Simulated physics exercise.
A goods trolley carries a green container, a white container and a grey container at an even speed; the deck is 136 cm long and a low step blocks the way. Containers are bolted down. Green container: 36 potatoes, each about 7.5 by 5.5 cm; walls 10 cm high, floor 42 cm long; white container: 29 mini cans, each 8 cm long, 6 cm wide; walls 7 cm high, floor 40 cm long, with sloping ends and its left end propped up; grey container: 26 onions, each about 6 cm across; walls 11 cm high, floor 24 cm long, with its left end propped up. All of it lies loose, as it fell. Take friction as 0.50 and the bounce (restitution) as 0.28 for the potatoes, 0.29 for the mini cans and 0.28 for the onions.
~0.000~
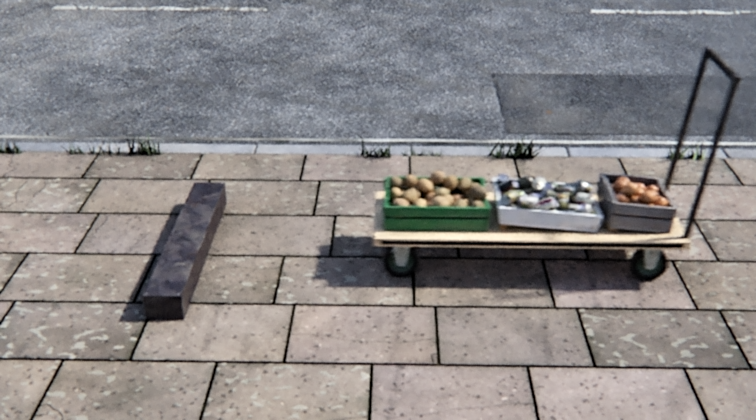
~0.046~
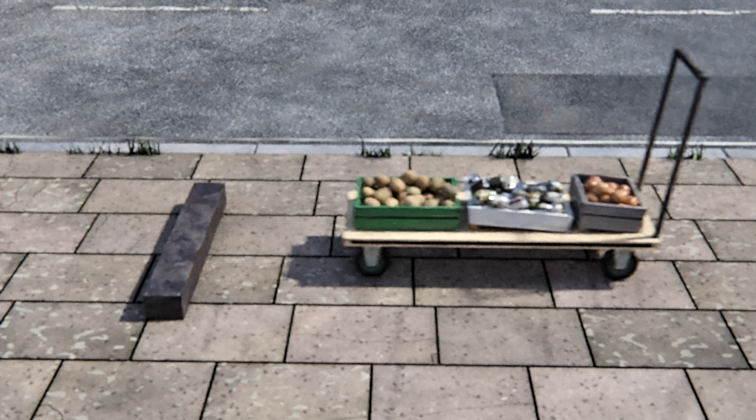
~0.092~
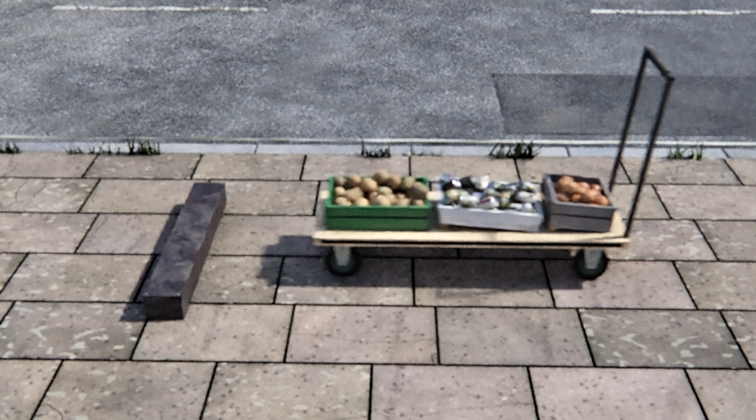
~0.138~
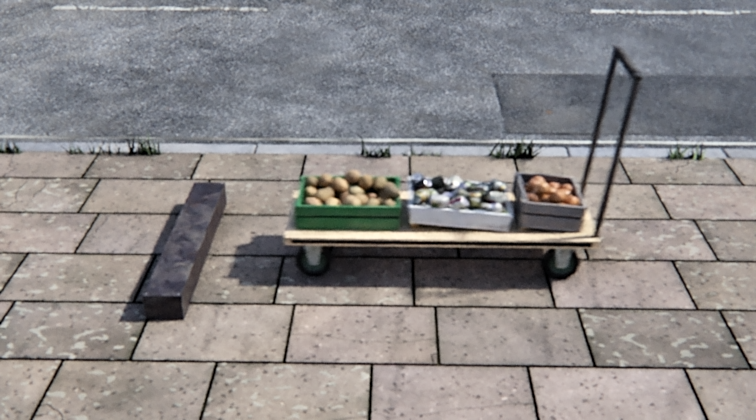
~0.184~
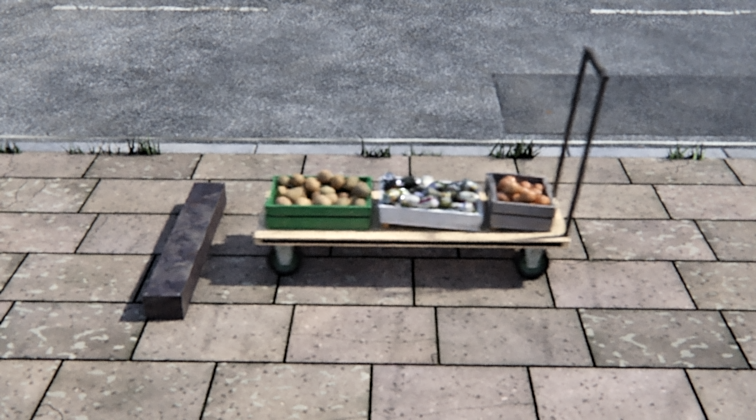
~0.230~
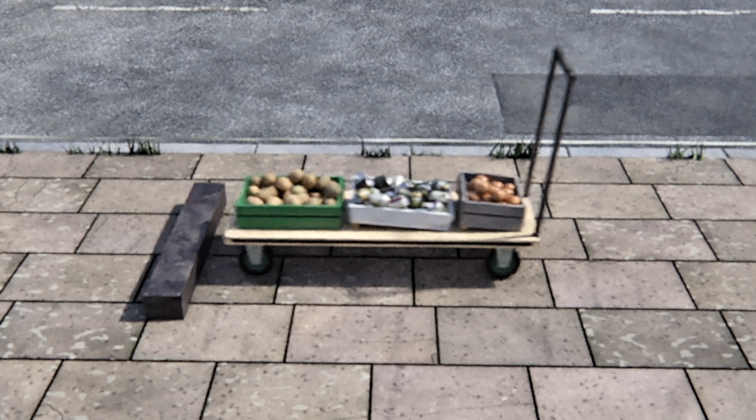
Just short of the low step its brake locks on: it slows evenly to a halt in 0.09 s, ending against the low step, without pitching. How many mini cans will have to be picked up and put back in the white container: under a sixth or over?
It sheds over a sixth of them.
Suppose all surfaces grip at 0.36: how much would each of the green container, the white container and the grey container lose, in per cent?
Then green container 10, white container 30, grey container 0 per cent.
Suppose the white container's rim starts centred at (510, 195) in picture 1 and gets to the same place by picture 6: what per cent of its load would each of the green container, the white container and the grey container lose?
In that case green container 10, white container 10, grey container 10 per cent.
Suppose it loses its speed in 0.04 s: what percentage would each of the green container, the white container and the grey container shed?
Then green container 10, white container 40, grey container 10 per cent.
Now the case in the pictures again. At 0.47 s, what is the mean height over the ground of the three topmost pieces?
About 44 cm.
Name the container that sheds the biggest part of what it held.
It is the white container.
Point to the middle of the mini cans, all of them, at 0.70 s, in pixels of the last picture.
Near (339, 195).
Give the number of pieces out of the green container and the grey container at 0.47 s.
About: Green container 2, grey container 2.
After 0.25 s, braking starts.
After 0.35 s, the green container has all 36, the white container is down by 1 of 29 and the grey container is down by 1 of 26.
After 0.47 s, the green container is down by 2 of 36, the white container is down by 5 of 29 and the grey container is down by 2 of 26.
After 0.70 s, the green container is down by 3 of 36, the white container is down by 9 of 29 and the grey container is down by 2 of 26.
Final count (at 1.20 s), the green container is down by 4 of 36, the white container is down by 9 of 29 and the grey container is down by 2 of 26. Asked share, 9 of 29, 31 per cent.
